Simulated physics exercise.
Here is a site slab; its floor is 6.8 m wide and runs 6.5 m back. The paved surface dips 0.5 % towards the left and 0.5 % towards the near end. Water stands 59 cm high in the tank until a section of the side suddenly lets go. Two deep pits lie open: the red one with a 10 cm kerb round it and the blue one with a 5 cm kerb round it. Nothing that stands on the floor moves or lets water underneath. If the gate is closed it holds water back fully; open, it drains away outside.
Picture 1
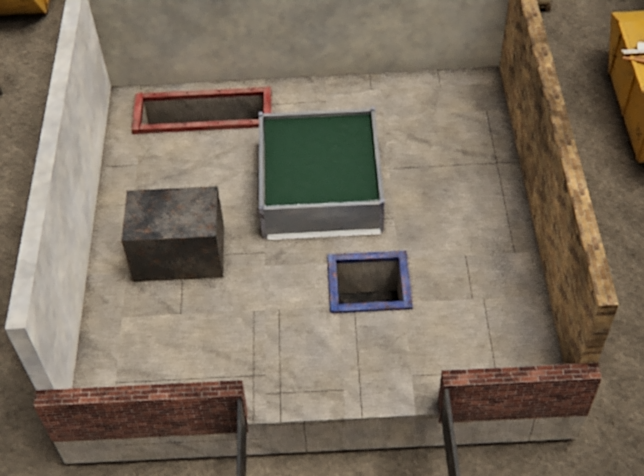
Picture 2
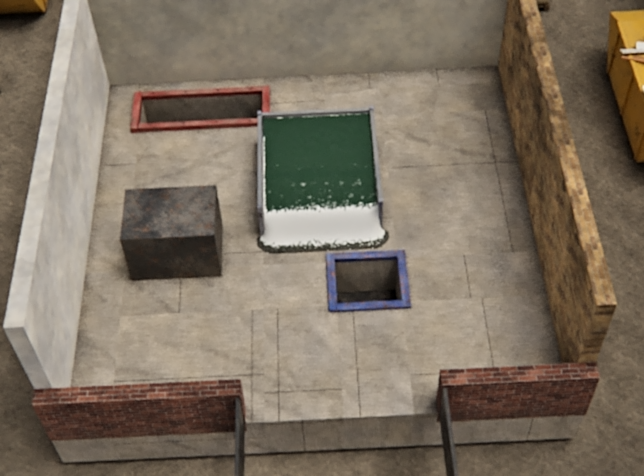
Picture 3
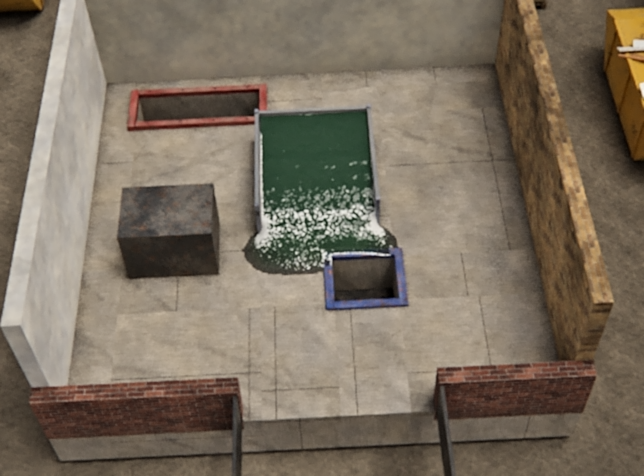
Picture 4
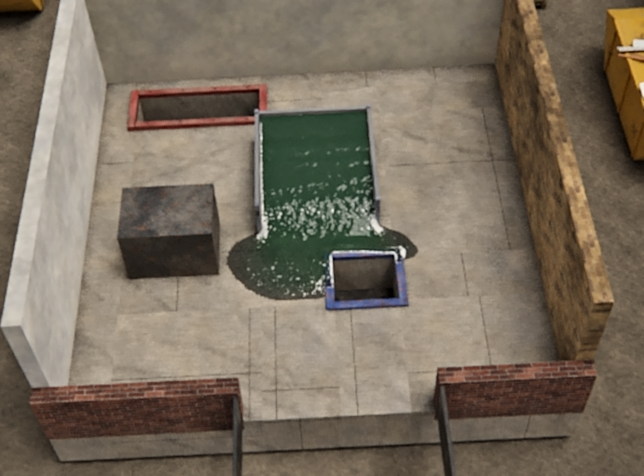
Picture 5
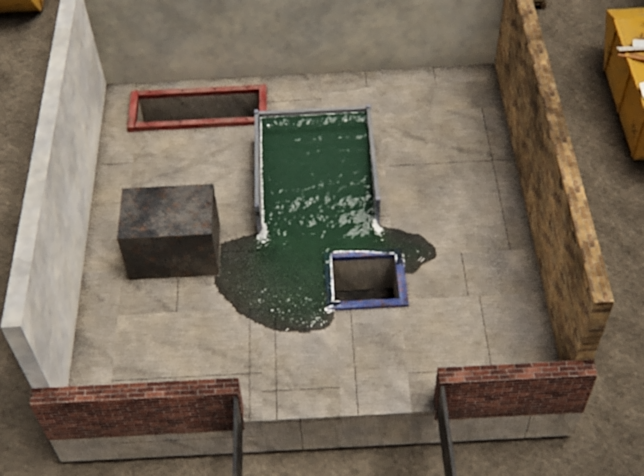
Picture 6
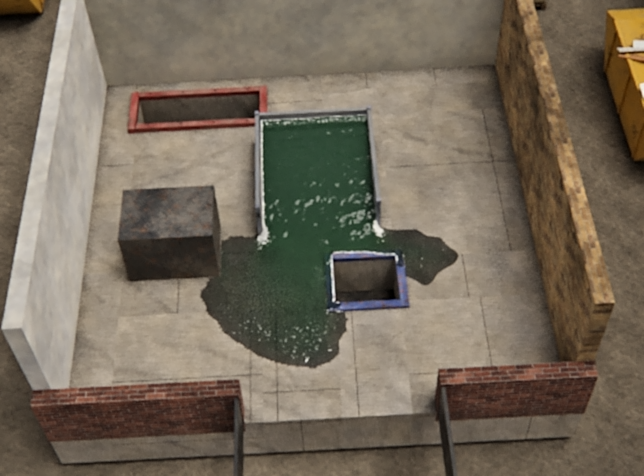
Green water pours from the tank's open near end and spreads around the blue-edged pit.
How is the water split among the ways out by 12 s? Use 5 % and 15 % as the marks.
Shares: The gate takes above 15 %; the red pit takes less than 5 %; the blue pit takes over 15 %.
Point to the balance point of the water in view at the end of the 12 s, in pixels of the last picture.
Near (248, 249).
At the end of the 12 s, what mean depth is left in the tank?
Some 2 cm.
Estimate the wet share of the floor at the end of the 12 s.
Near 60 per cent is wet.
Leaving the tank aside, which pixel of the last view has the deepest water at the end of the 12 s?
Around (66, 416).
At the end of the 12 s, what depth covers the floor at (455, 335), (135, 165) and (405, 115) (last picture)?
About 1, 3 and 0 cm.
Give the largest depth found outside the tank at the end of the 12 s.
Roughly 6 cm.
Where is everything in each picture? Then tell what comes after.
Still water, 59 cm deep, in the tank at (319, 160), in the first picture.
Water pours out at (321, 221) and has run 0.9 m, to (261, 239); deepest outside 26 cm, 59 cm at the tank's back, in the second picture.
Water pours out at (318, 221) and has run 1.2 m, to (392, 249); deepest outside 28 cm, 59 cm at the tank's back, in the third picture.
Water pours out at (318, 222) and has run 1.5 m, to (412, 251); deepest outside 26 cm, 59 cm at the tank's back, in the fourth picture.
The front is at (279, 325), 1.8 m from the gap at (318, 223); 3.1 m2 of floor is under water; 54 cm left at the back of the tank, in the fifth picture.
The front is at (311, 361), 2.3 m from the gap at (319, 225); 4.2 m2 of floor is under water; 49 cm left at the back of the tank, in the sixth picture.
A moment later water covers 25 % of the floor and is deepest (32 cm) near (334, 254); gone so far, the gate 3 %, the red pit 0 %, the blue pit 14 %.
Soon after water covers 30 % of the floor and is deepest (24 cm) near (334, 254); gone so far, the gate 10 %, the red pit 0 %, the blue pit 23 %.
Next water covers 30 % of the floor and is deepest (22 cm) near (66, 416); gone so far, the gate 19 %, the red pit 0 %, the blue pit 29 %.
Later on water covers 50 % of the floor and is deepest (10 cm) near (107, 93); gone so far, the gate 26 %, the red pit 0 %, the blue pit 31 %.
At the end water covers 60 % of the floor and is deepest (6 cm) near (66, 416); gone so far, the gate 31 %, the red pit 0 %, the blue pit 31 %.
